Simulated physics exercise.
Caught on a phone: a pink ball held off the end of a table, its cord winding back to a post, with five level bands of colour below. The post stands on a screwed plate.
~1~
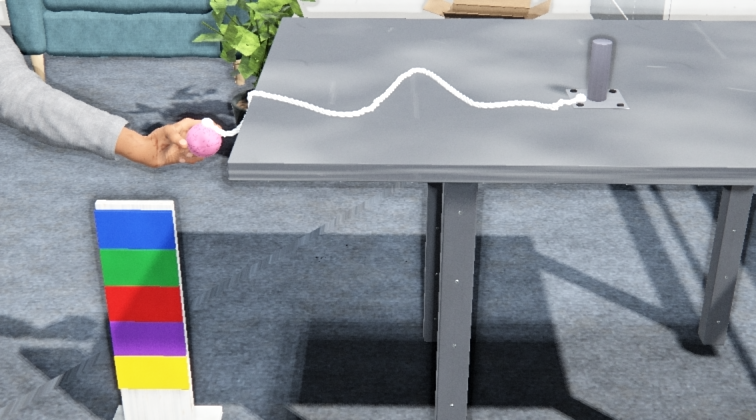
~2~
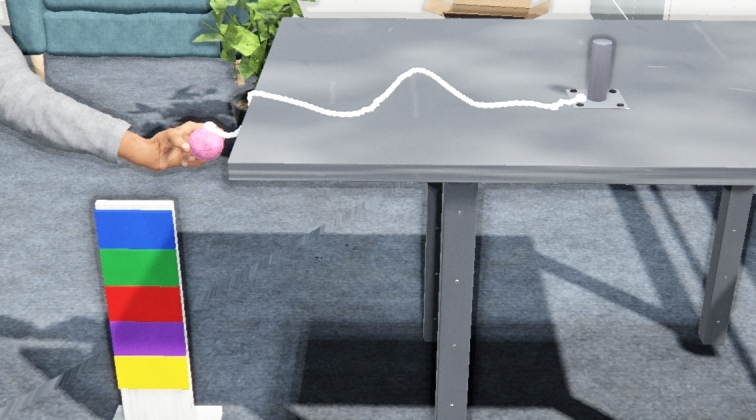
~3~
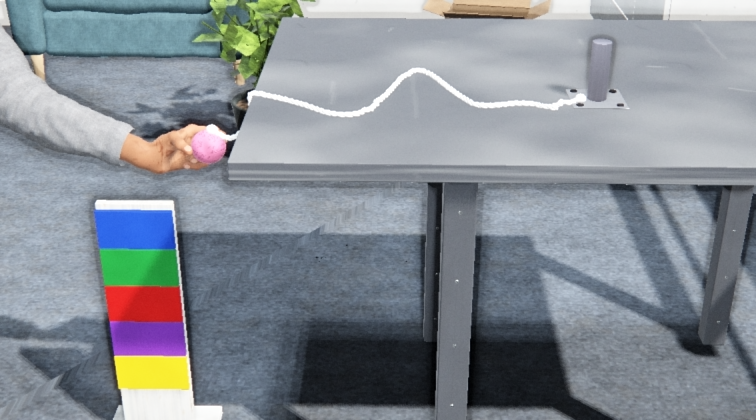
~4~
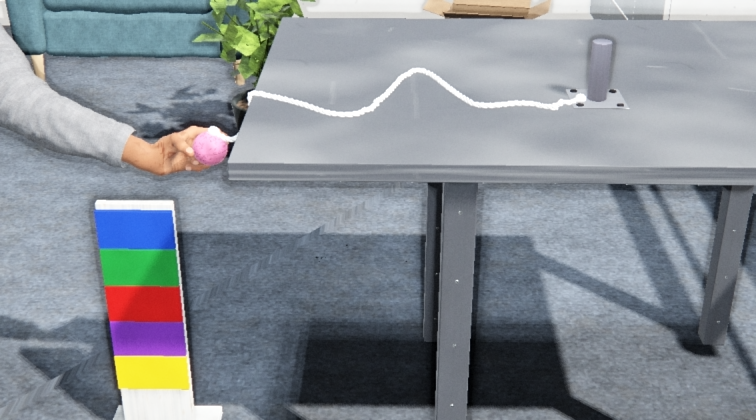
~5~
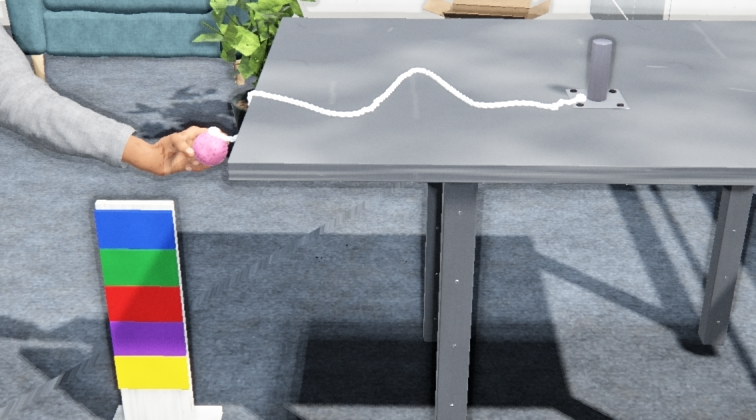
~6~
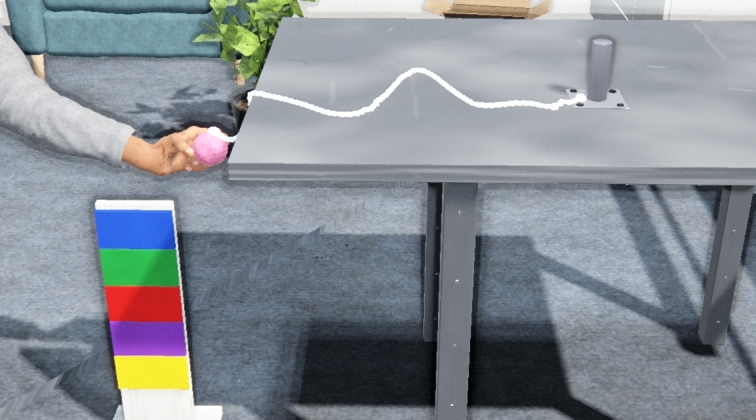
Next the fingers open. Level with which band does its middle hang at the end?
Its middle rests at the purple band.
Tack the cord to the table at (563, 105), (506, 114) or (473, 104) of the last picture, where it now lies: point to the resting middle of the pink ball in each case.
The places are (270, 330), (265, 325) and (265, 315).
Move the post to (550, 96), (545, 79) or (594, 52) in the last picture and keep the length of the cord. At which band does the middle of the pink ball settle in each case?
In that order: Yellow; yellow; red.
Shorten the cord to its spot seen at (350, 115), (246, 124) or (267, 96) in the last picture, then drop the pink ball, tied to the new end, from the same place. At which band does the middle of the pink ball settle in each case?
Try by try: Above them all; red; green.
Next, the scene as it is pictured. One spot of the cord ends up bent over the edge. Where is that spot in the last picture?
That spot is around (388, 92).
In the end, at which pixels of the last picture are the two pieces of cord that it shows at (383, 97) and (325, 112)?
They go to (254, 107) and to (260, 187).
Early on, ball near (244, 319); level with red.
Midway, ball near (284, 336); level with purple.
Finally, ball near (270, 339); level with purple. The purple one.
